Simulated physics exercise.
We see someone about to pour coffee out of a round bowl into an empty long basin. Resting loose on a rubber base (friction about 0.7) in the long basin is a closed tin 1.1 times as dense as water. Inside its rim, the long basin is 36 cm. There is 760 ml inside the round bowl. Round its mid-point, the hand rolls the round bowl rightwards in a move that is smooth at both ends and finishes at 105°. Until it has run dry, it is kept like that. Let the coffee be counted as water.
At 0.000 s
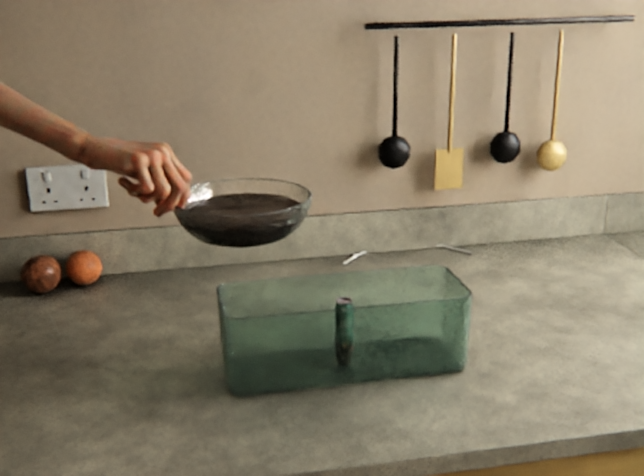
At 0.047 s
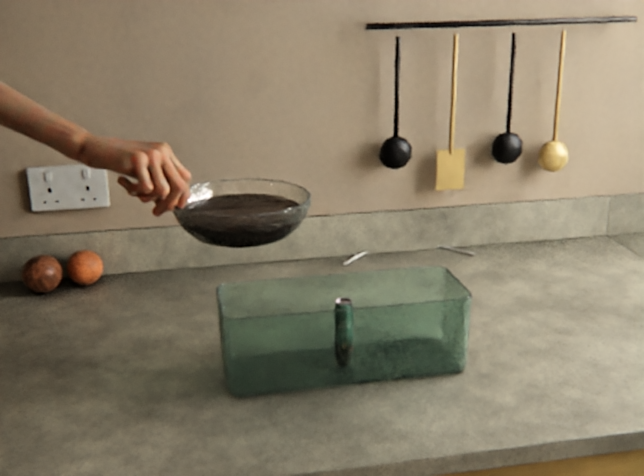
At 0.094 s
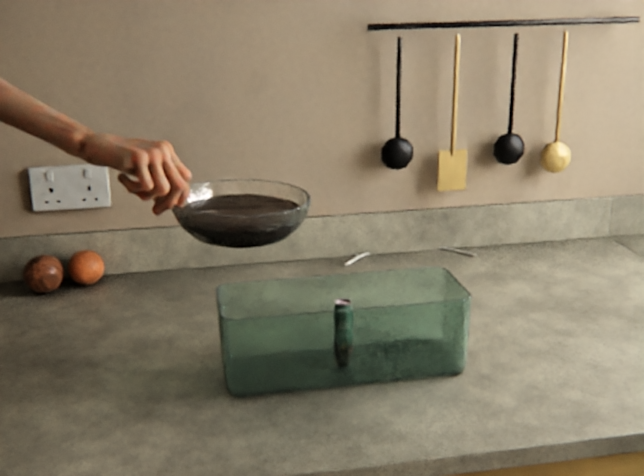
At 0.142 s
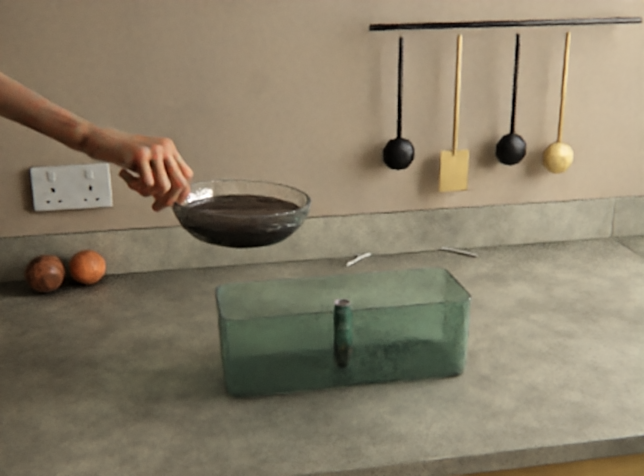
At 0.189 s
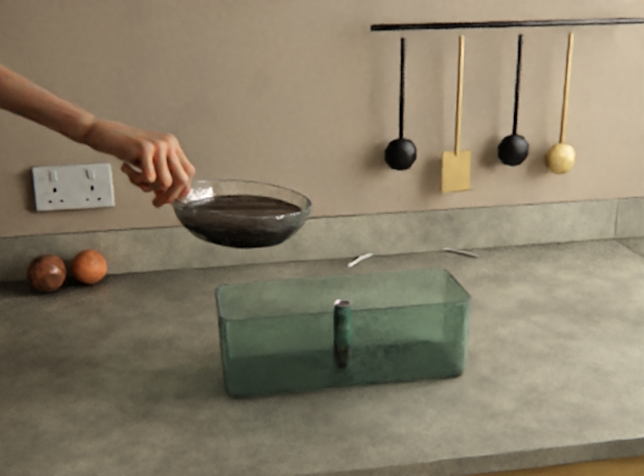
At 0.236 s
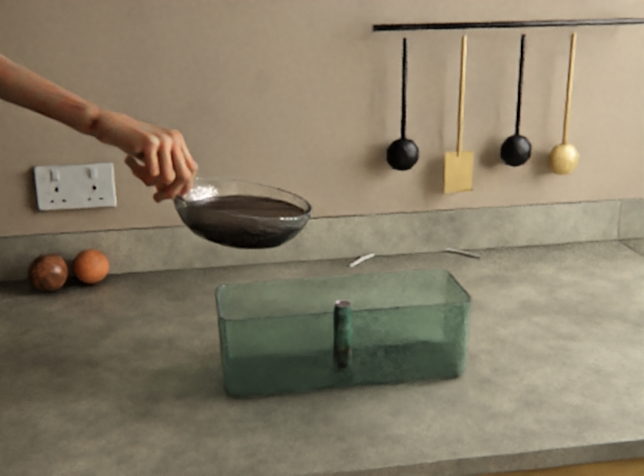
A hand holds a glass bowl of dark liquid above a long green basin, tilting it slightly.
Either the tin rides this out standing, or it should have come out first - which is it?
I reckon it can hold on.
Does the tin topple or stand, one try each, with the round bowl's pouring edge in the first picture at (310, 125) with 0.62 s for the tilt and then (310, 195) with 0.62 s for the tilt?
The tin stays vertical the first time and overturns the second time.
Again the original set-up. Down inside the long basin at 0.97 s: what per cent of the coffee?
96 per cent or thereabouts.
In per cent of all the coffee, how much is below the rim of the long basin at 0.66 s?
About 32%.
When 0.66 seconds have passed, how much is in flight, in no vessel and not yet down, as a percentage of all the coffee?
About 40 per cent.
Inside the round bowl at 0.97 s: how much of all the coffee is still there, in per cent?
0 per cent or thereabouts.
After 0.66 s the tilt is 65° and 28 per cent is still to pour; the tin stands where it began.
After 0.97 s the tilt is 99° and 0 per cent is still to pour; the tin stands where it began.
After 1.30 s the tilt is 105° and 0 per cent is still to pour; the tin stands where it began.
After 1.65 s the tilt is 105° and 0 per cent is still to pour; the tin stands where it began.
In the end the tin stands where it began.
